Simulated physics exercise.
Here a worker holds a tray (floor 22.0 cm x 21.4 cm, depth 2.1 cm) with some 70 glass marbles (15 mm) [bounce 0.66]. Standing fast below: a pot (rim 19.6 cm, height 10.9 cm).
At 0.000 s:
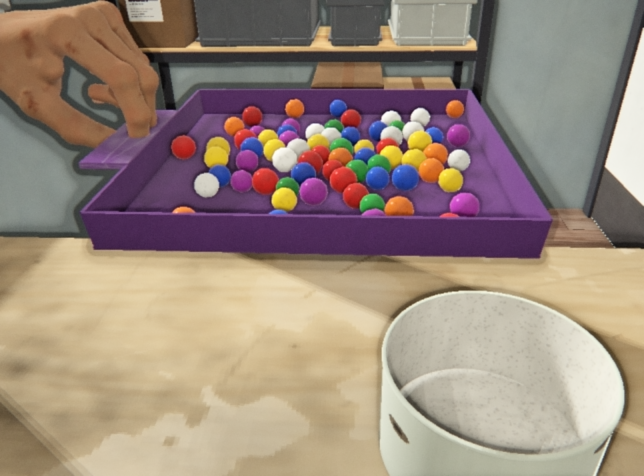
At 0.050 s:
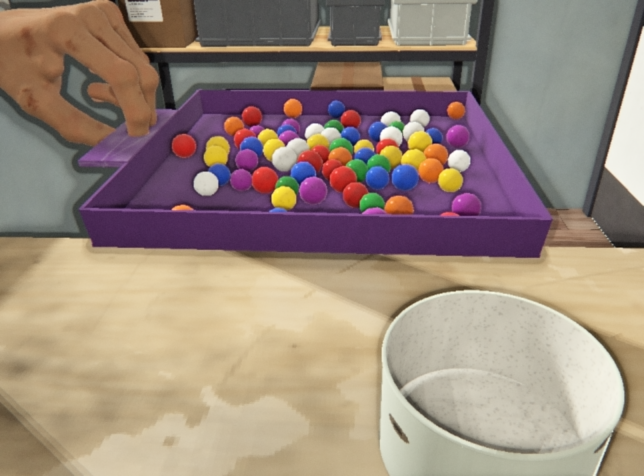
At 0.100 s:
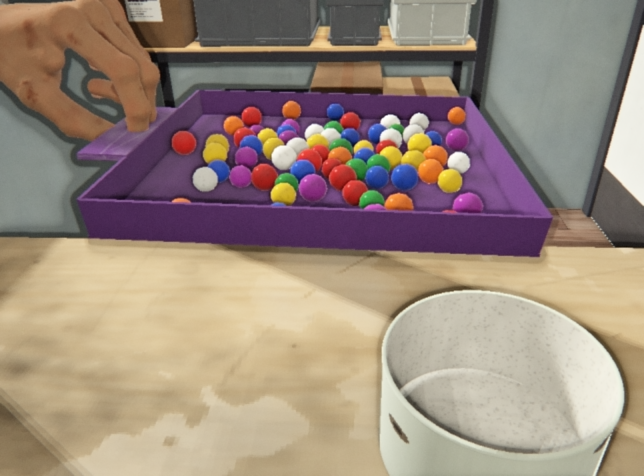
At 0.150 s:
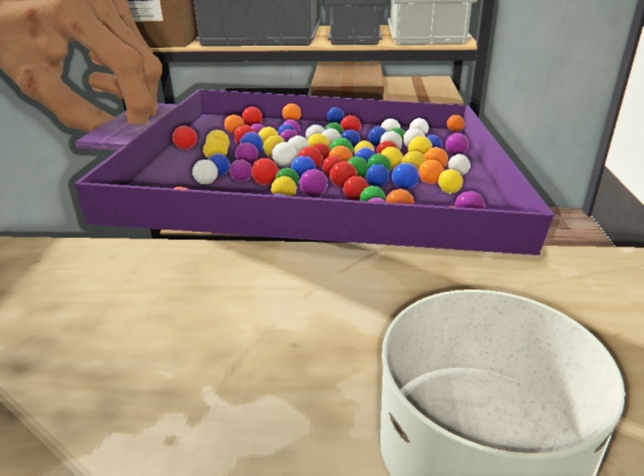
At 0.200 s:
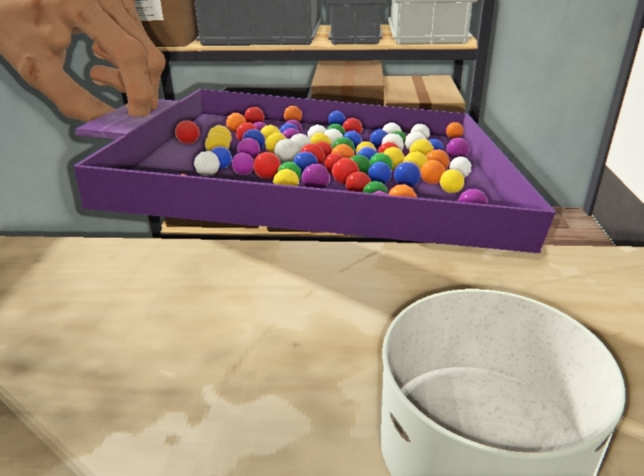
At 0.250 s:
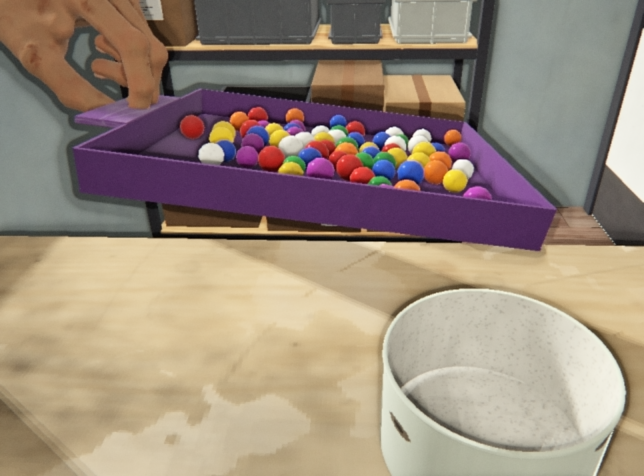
On a wooden workbench, a hand held a purple tray of colorful balls behind a round white pot, then slowly raised the tray's left side, leaving it slanting down to the right.
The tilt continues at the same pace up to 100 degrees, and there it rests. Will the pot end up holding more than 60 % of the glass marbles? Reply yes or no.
No.
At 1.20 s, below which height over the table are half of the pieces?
Roughly 26 cm.
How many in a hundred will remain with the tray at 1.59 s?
My guess is close to 100 in a hundred.
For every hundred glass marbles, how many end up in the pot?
It comes to roughly 20 per cent.
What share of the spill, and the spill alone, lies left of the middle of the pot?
80 %.
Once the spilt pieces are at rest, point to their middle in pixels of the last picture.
I'd put it at roughly (249, 442).
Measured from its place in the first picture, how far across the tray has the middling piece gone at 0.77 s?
Around 6 cm.
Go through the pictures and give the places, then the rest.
In the first frame, tray at (309, 219); tilt 0 degrees; leading edge at (499, 137); middle of the load at (340, 160); pot at (497, 359).
In the second frame, tray at (309, 218); tilt 1 degrees; leading edge at (499, 138); middle of the load at (340, 160).
In the third frame, tray at (309, 212); tilt 2 degrees; leading edge at (498, 140); middle of the load at (340, 160).
In the fourth frame, tray at (310, 203); tilt 5 degrees; low side back right; leading edge at (498, 144); middle of the load at (341, 158).
In the fifth frame, tray at (312, 193); tilt 8 degrees; low side back right; leading edge at (498, 149); middle of the load at (343, 157).
In the sixth frame, tray at (313, 183); tilt 11 degrees; low side back right; leading edge at (497, 153); middle of the load at (346, 155); pot at (498, 357). It turns about 60 degrees a second.
Then, at 0.77 s, tilt 42 degrees; tray 100 %; middle of all pieces on or above the table near (377, 184).
Then, at 1.20 s, tilt 67 degrees; tray 100 %; middle of all pieces on or above the table near (357, 210).
Then, at 1.59 s, tilt 90 degrees; tray 100 %; middle of all pieces on or above the table near (337, 227).
Then, at 1.97 s, tilt 100 degrees; pot 20 %, tray 5 %, outside 40 %, in the air 35 %; middle of all pieces on or above the table near (365, 388).
At rest (3.8 s), pot 20 %, outside 80 %.
